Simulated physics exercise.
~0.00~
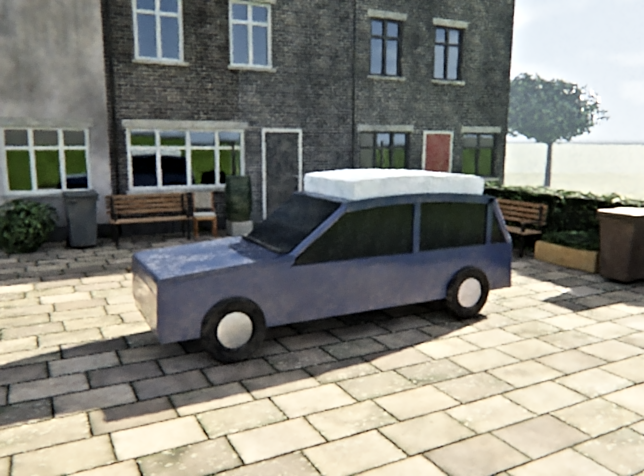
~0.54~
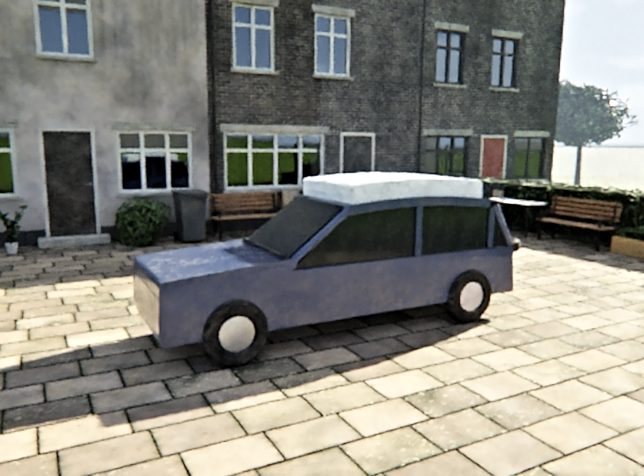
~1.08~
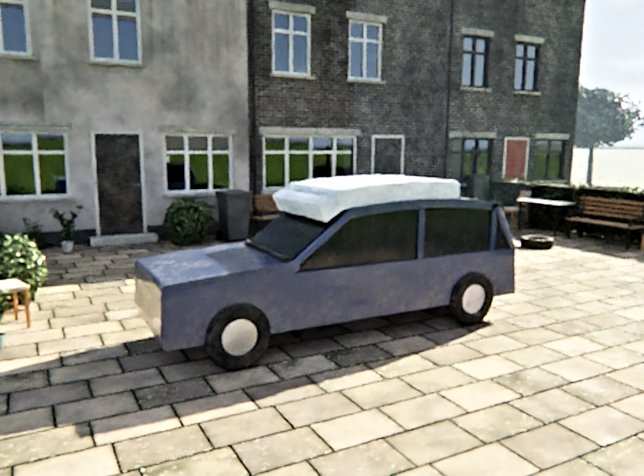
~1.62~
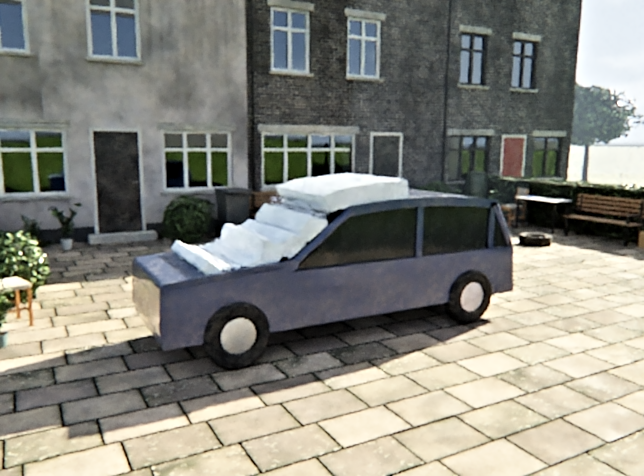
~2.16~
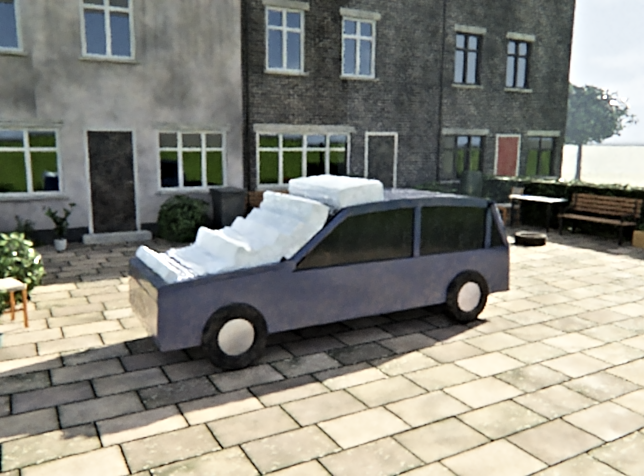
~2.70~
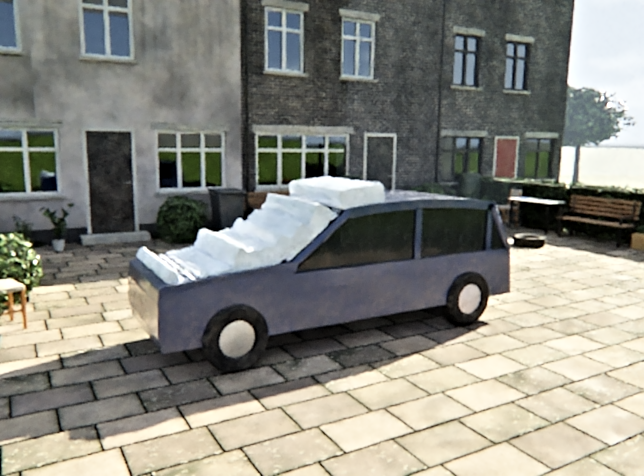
A thick slab of snow on the roof of a blue-grey car slid forward as the car slowed near some terraced houses, then broke up over the windscreen and spread onto the bonnet, settling in lumpy ridges with a smaller block left on the roof.
